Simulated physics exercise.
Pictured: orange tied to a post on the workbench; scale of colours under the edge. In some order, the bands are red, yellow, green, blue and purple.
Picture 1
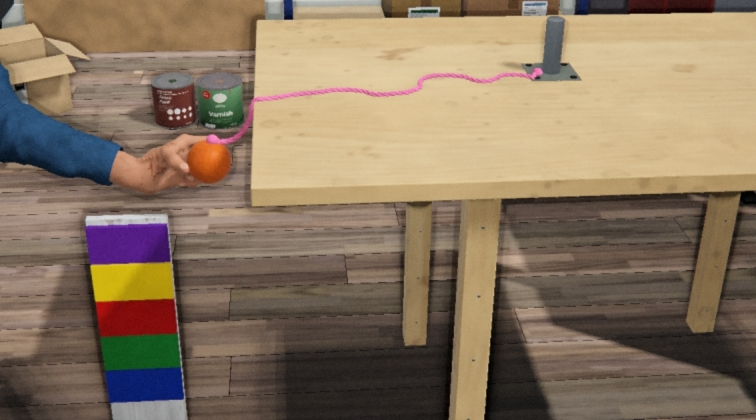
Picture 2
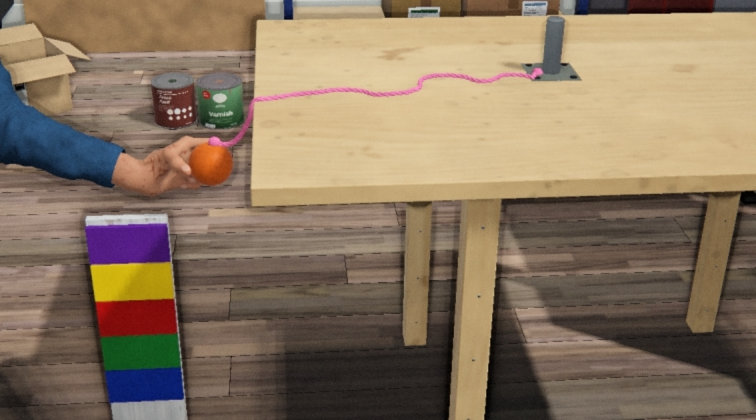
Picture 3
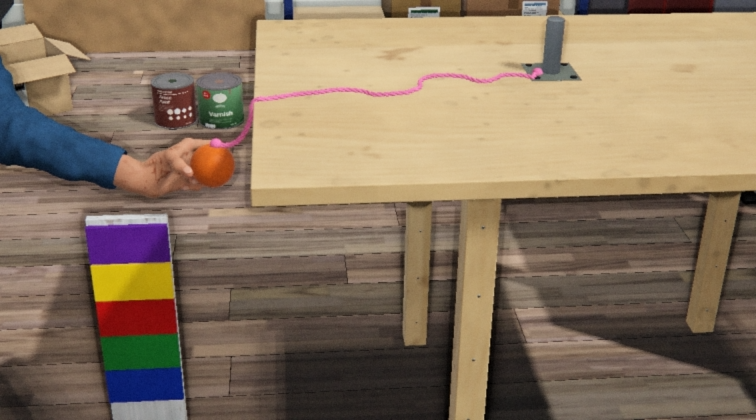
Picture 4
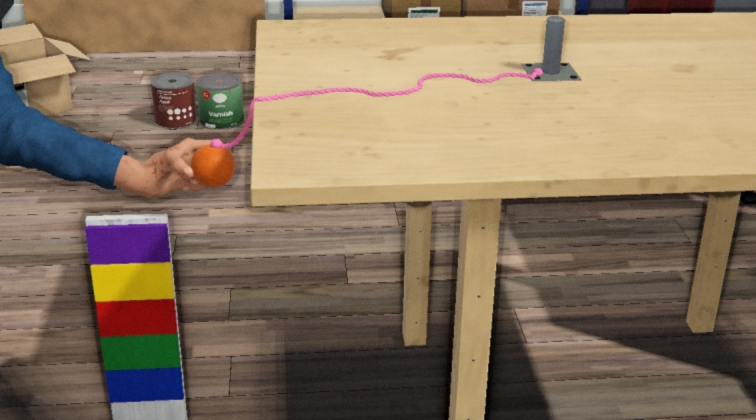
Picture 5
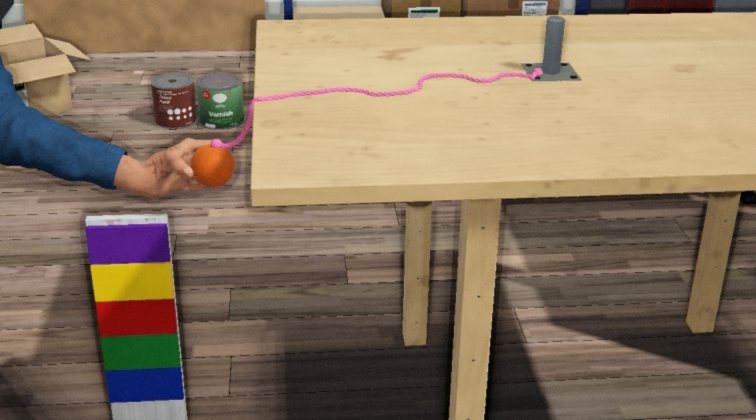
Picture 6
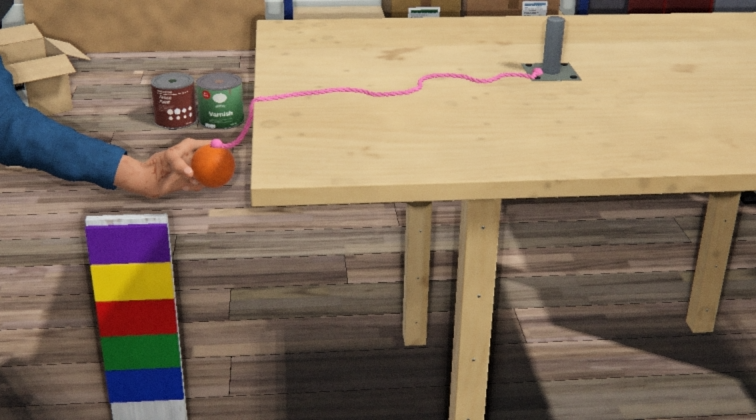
A hand held an orange just off the left edge of a wooden workbench, with a pink cord running from it to a metal post, and barely moved above a board of coloured bands.
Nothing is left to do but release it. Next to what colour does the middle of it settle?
Next to purple.
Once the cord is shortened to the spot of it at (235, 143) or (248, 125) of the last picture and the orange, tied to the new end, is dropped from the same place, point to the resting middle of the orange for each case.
Around (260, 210) for the first cut and around (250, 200) for the second.
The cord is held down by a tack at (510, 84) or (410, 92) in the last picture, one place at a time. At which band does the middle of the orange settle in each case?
Results, in sequence: Purple / no band.
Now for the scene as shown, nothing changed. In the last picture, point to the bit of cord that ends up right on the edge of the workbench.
The piece you want is at about (308, 93).
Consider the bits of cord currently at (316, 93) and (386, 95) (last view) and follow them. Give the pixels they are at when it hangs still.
End: (259, 95) and then (333, 88).
Early on, orange near (276, 220); level with purple.
Midway, orange near (238, 235); level with purple.
Finally, orange near (265, 232); level with purple. Its middle rests at the purple band.
